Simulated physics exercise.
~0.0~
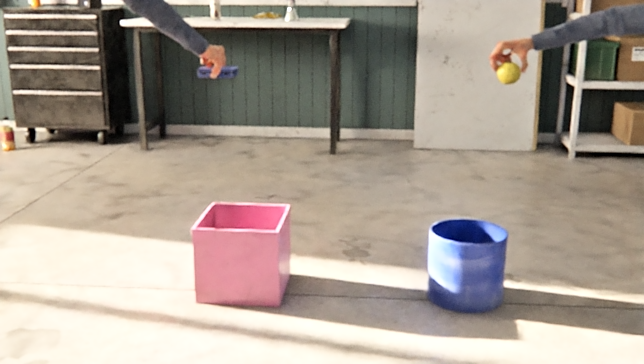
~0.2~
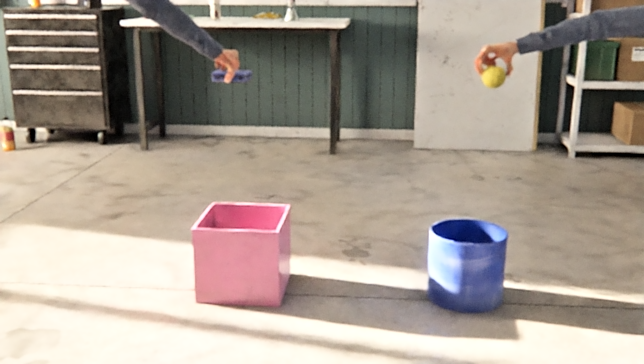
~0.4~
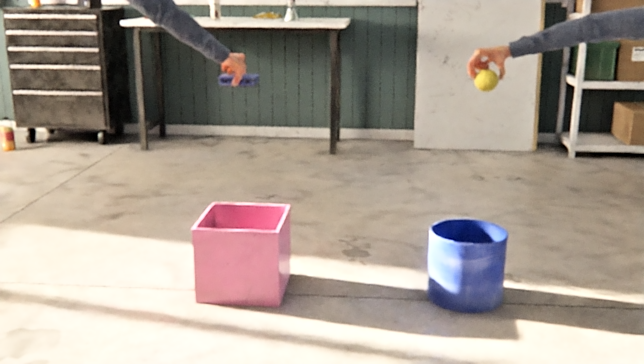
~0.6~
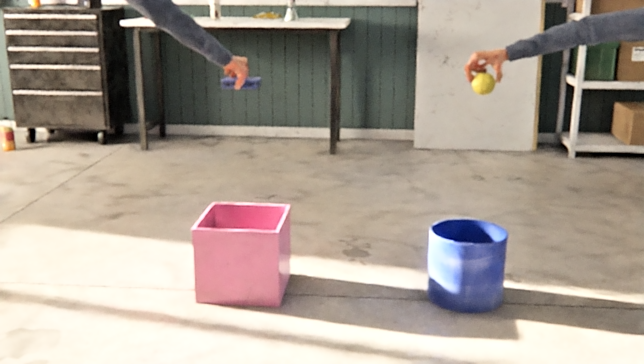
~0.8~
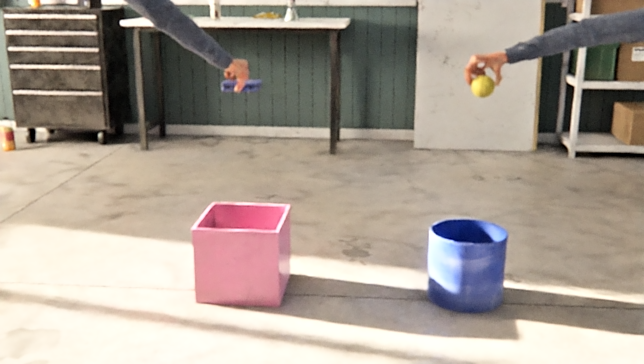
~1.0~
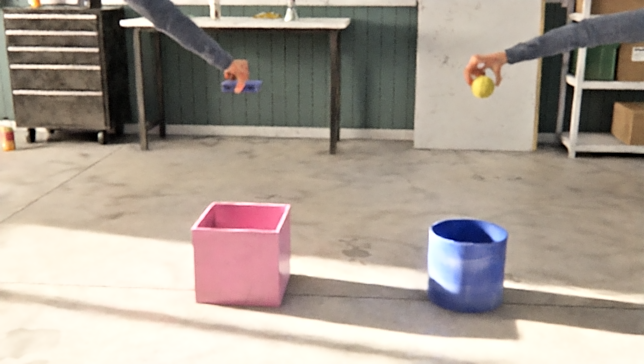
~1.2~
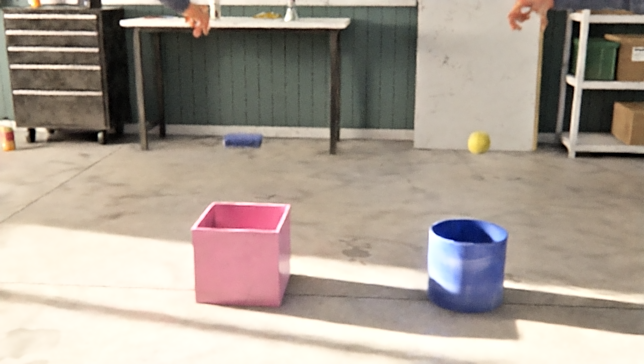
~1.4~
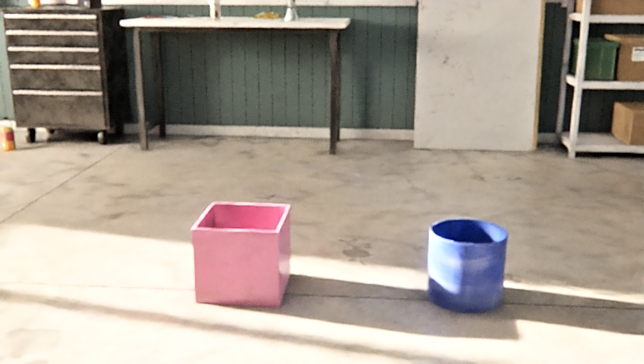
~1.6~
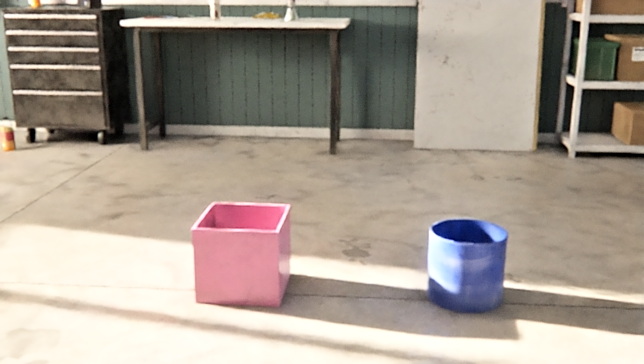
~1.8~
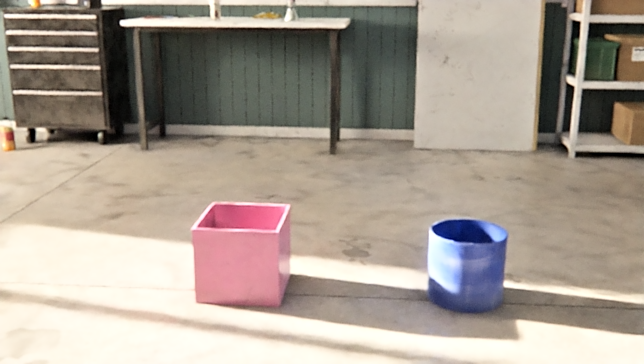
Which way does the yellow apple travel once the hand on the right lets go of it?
The yellow apple moves down, falling toward the blue bin below it.
Two hands releasing a blue case and a yellow apple, which drop into a pink crate and a blue bin.
